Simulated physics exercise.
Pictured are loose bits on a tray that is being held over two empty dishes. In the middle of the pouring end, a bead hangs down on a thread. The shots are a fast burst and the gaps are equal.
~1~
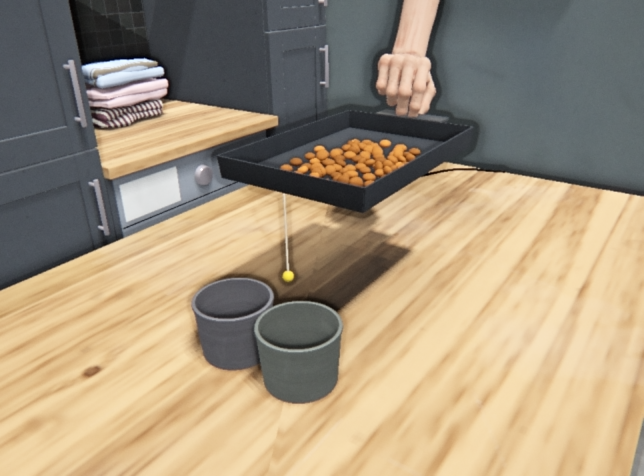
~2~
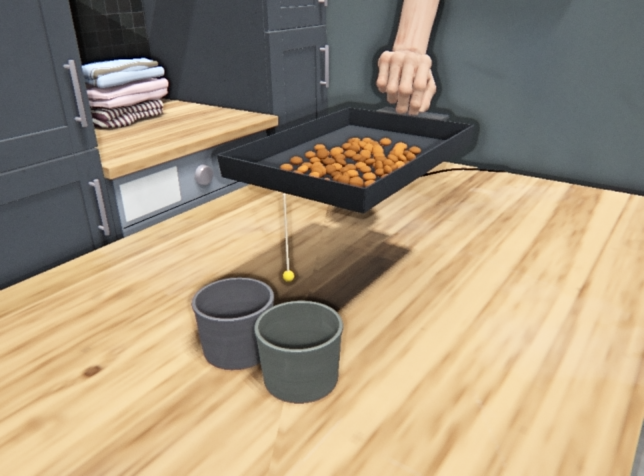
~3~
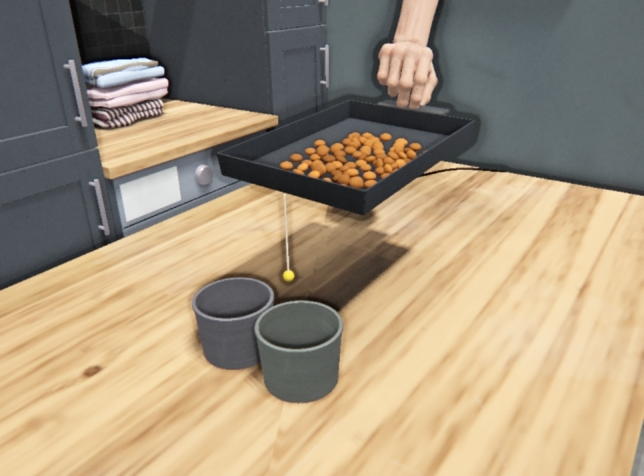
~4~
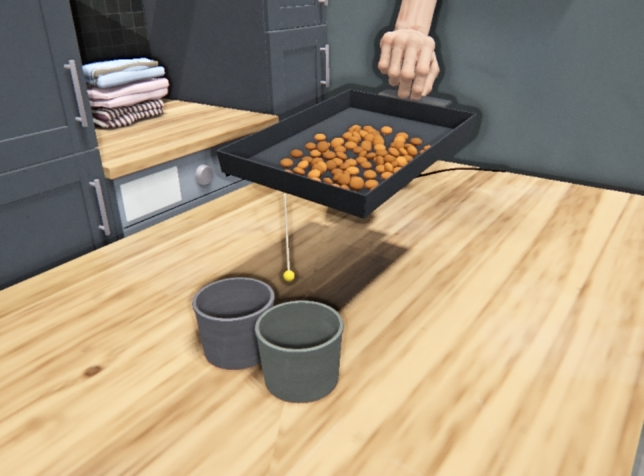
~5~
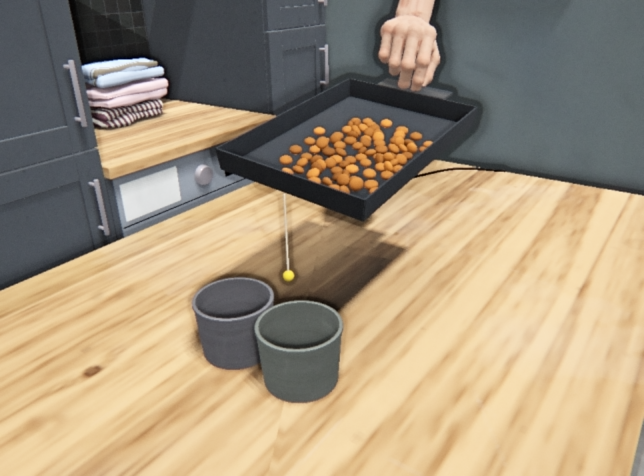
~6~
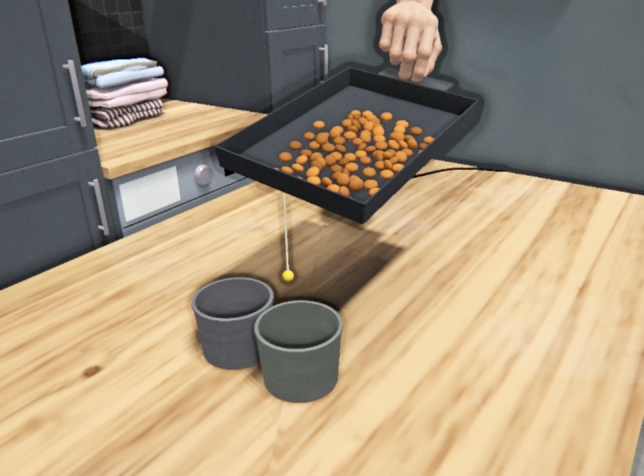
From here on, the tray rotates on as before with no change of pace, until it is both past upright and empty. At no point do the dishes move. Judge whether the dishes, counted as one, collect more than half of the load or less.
I expect most of the load to be wasted.
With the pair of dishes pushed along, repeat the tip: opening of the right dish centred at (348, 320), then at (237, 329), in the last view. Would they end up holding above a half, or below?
Try 1: A majority of it. Try 2: A minority of it.
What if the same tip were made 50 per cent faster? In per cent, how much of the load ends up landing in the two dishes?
It would be close to 10 per cent.
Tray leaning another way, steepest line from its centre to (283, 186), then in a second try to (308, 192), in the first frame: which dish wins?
It would be the left-side one to begin with, and after that the right-side one.
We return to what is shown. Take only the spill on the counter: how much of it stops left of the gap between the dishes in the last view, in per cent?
It amounts to some 0 percent.
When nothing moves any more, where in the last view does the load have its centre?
The centre comes to rest close to (365, 372).
Just after the last frame, tray tipped steeply; every one on the tray.
A moment on, tray tipped right over; roughly half on the tray; about a tenth in the right dish; roughly a third outside both; about a tenth in the air.
Further on, tray tipped past a quarter turn; about a tenth in the right dish; almost all outside both.
When it is over, tray tipped past a quarter turn; about a tenth in the right dish; not one in the left dish; almost all outside both.
